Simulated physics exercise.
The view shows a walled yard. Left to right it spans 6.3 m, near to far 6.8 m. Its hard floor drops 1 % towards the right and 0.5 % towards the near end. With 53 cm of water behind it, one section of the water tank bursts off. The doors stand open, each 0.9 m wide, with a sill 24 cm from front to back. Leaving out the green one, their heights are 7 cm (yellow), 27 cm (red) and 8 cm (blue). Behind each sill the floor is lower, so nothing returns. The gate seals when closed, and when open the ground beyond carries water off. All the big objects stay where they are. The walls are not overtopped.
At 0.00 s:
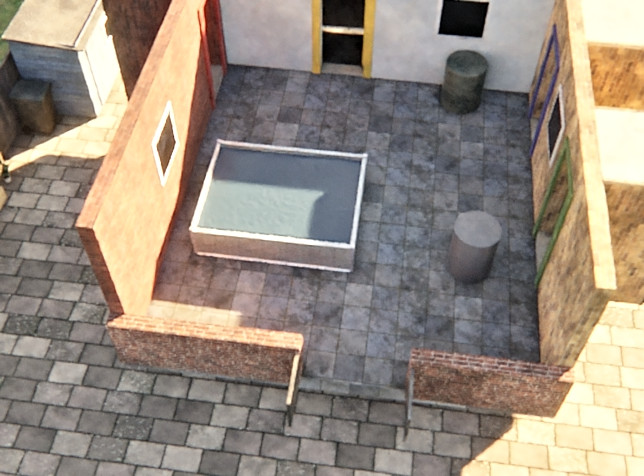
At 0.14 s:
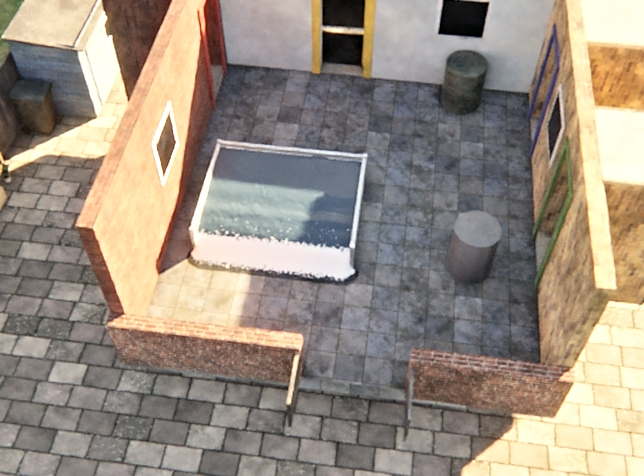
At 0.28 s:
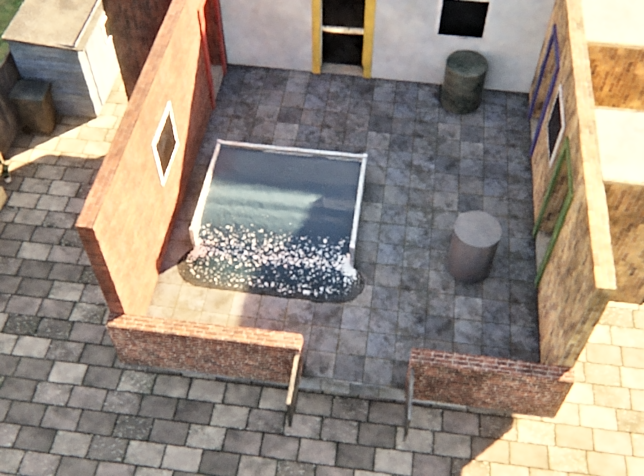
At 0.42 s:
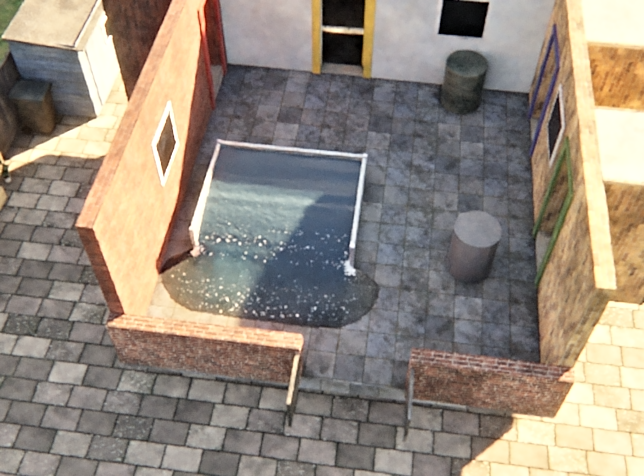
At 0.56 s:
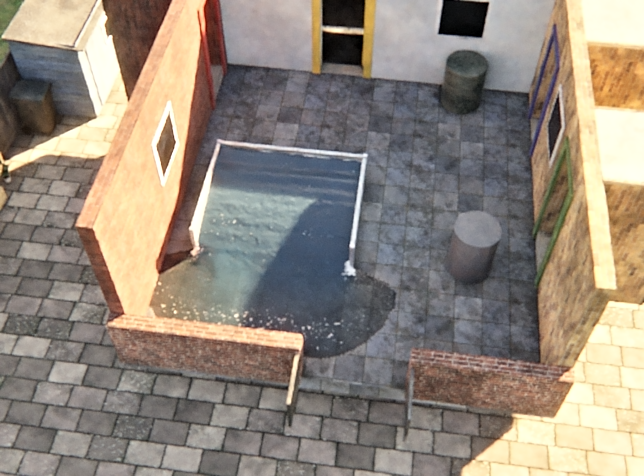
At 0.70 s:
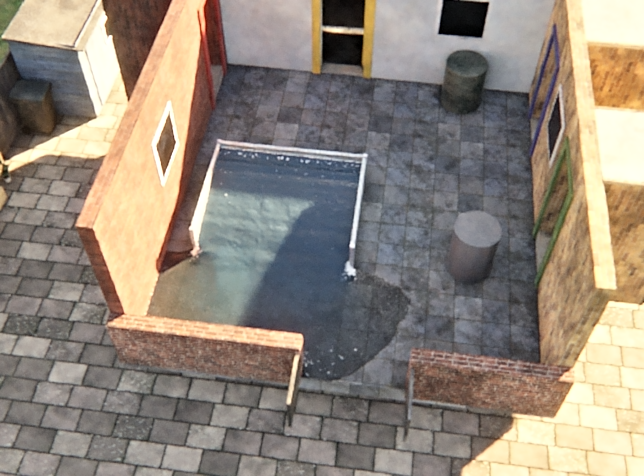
The video shows a walled, paved yard seen from above, where the near side of a rectangular water tank bursts away and foaming water pours out, spreading across the paving toward the low brick front wall and rightward.
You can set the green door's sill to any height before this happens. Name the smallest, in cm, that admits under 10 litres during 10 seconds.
At least 6 cm or so.
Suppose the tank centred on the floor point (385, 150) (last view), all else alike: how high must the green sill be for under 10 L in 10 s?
About 12.5 cm.
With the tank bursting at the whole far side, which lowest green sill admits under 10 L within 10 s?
Then roughly 10.0 cm.
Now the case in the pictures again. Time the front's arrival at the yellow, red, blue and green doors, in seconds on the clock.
Arrival: Yellow 5.5 s, red 3.8 s, blue 6.0 s, green 3.8 s.
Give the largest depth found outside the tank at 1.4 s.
Up to some 40 cm.
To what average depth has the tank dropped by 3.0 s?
About 12 cm.
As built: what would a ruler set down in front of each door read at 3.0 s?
In cm: Yellow 0, red 0, blue 0, green 0.
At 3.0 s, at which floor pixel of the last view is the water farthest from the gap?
At about (531, 392).
After 1.4 s water covers 25 % of the floor, deepest (40 cm) near (241, 344); it has not reached the green door.
After 3.0 s water covers 30 % of the floor, deepest (29 cm) near (138, 341); it has not reached the green door.
After 10.0 s water covers 90 % of the floor, deepest (13 cm) near (138, 341); 7 cm at the green door, 0 litres in over its 24 cm sill.
At the green door as built, the water arrived by 3.9 s and peaked near 10 cm at 7.4 s.
With a sill of 5 cm, 18 litres would have come in within the 10 s; with 7 cm, 5 litres. So under 10 litres takes about 6 cm.
